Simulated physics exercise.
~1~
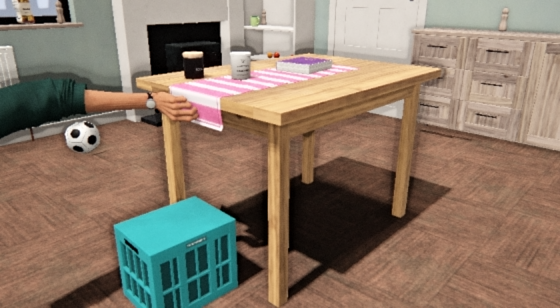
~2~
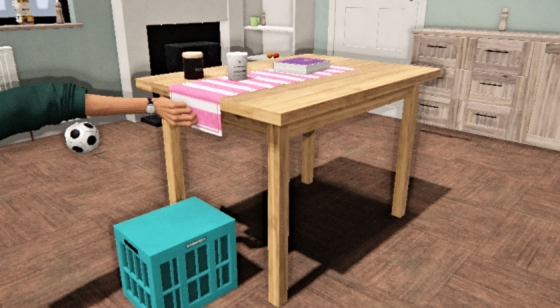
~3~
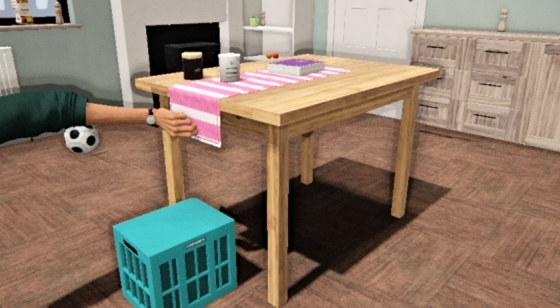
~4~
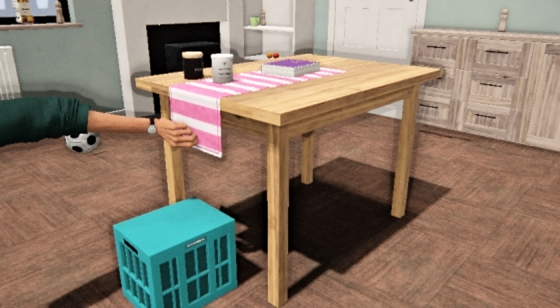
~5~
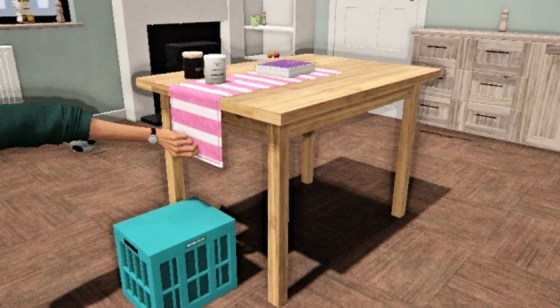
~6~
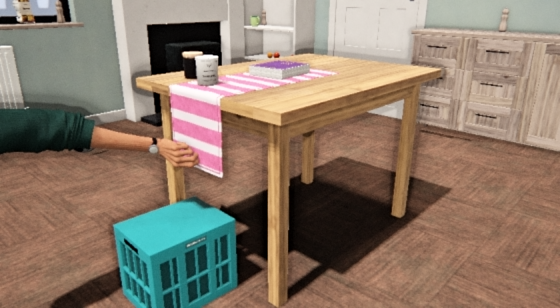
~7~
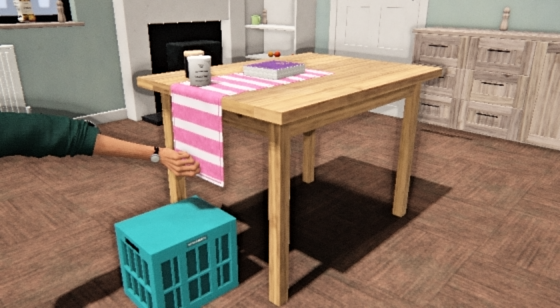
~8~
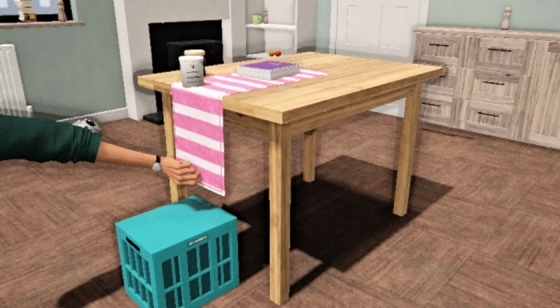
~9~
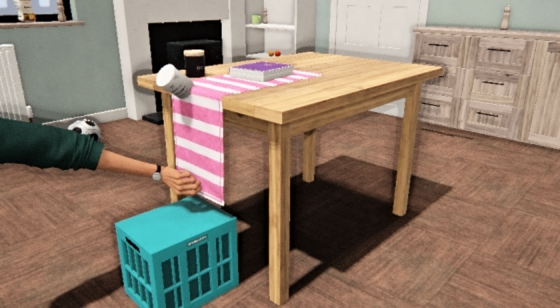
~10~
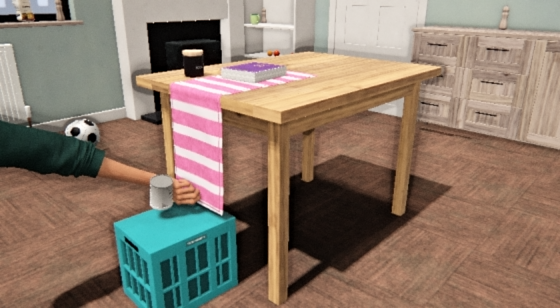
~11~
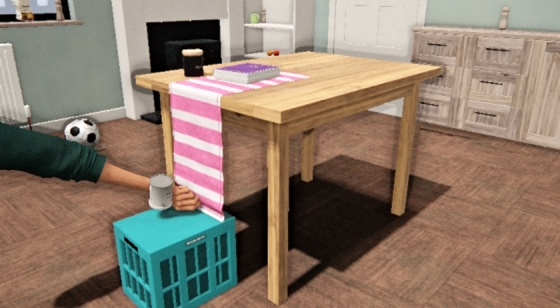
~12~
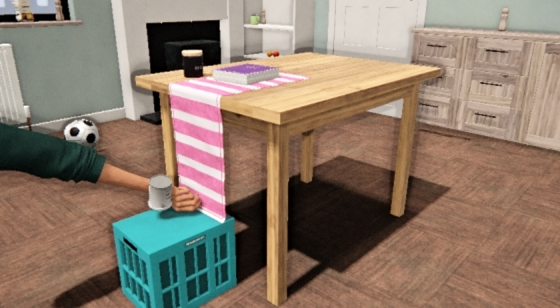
The clip shows a hand slowly pulling a pink-and-white striped cloth down over a table's left end, drawing a white tin and purple book along. The tin tips over the edge and ends upside down above the turquoise crate, while the cloth's hem reaches the crate and a black jar stays on the table.
